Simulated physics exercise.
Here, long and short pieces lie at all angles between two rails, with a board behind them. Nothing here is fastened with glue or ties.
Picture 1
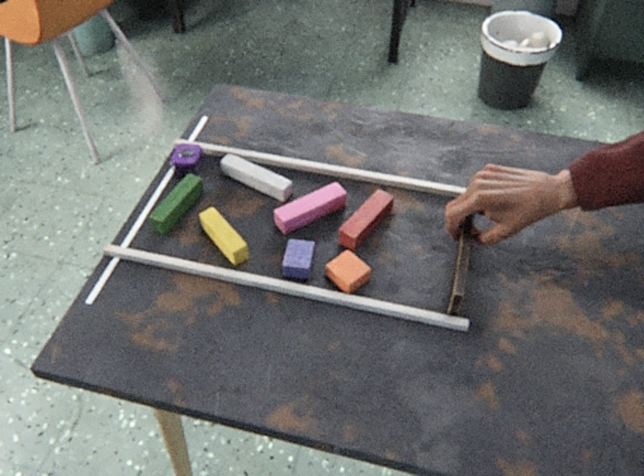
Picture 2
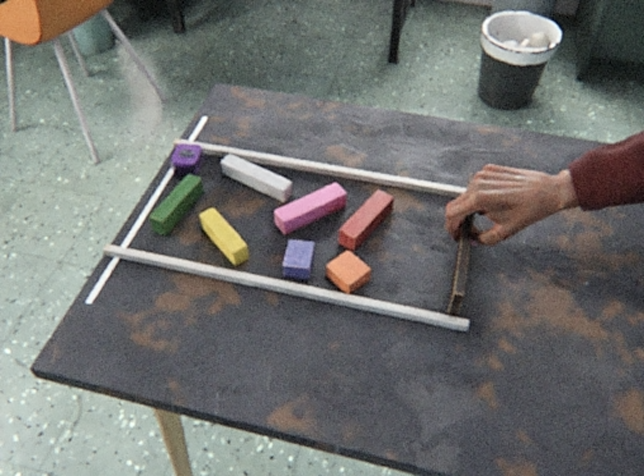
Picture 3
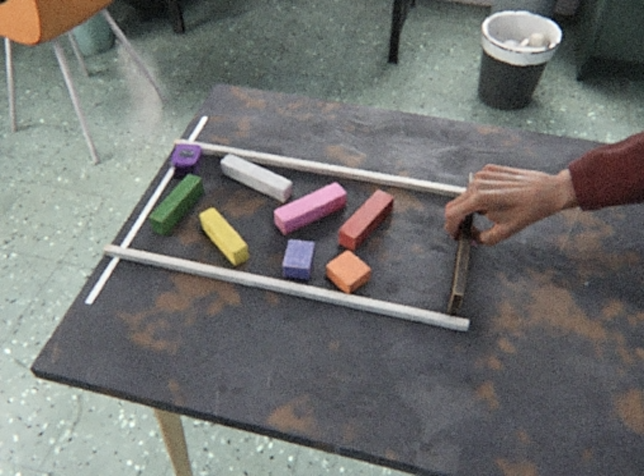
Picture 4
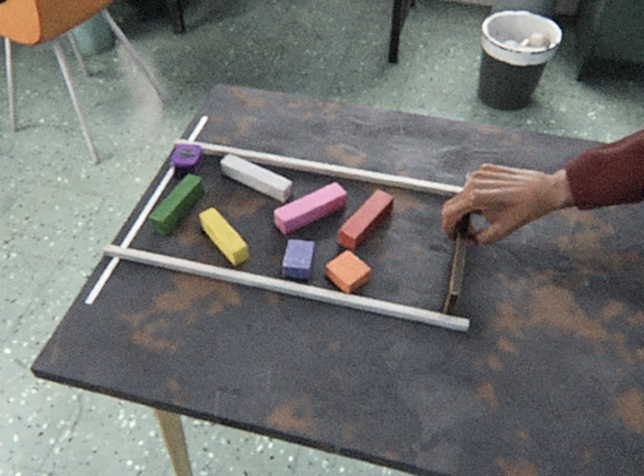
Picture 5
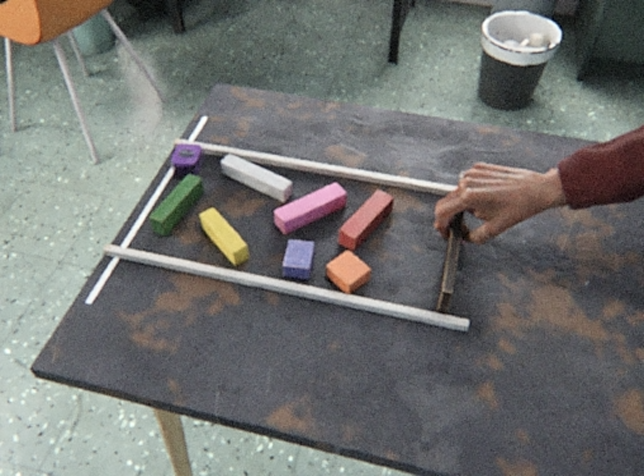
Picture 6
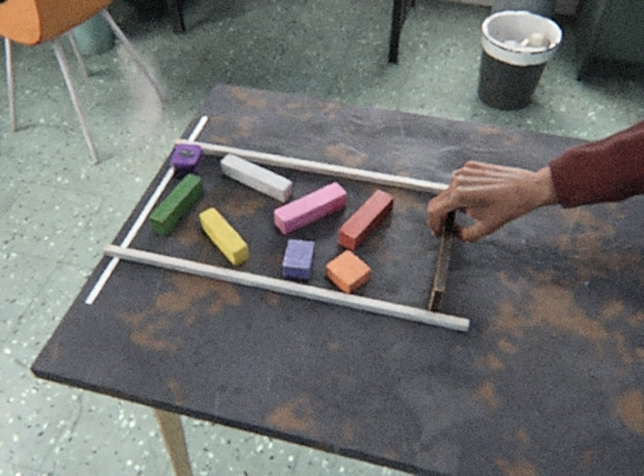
At the start, a hand holds a dark board upright across the right end of two pale rails, with colourful bars and blocks lying at angles between them. The board stays still at first, then the hand slides it slightly left along the rails, while the scattered pieces remain unmoved.
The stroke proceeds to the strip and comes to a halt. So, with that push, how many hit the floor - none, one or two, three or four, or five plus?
The pieces lost over the edge are more than four.
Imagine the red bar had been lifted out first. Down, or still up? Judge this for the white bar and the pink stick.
As for the white bar, it topples off; as for the pink stick, it is left in place.
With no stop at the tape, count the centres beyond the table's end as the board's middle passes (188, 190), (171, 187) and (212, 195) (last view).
The numbers past the end are 4, 5 and 1.
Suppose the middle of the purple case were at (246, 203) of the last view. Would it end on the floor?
Then it falls.
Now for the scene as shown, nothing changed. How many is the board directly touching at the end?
2 of them.
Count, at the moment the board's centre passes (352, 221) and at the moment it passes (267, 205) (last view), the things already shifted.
First 4, then 7.
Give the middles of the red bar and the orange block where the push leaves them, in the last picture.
Red bar: About (151, 181); orange block: About (112, 233).
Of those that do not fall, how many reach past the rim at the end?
Answer: 2.
Soon after, none off yet; purple case at rest near (188, 162); green bar at rest near (178, 204); yellow bar moving near (220, 234).
In the end, the number that fall off is five or more; gone, blue block, pink stick, white bar, yellow bar, green bar and purple case.
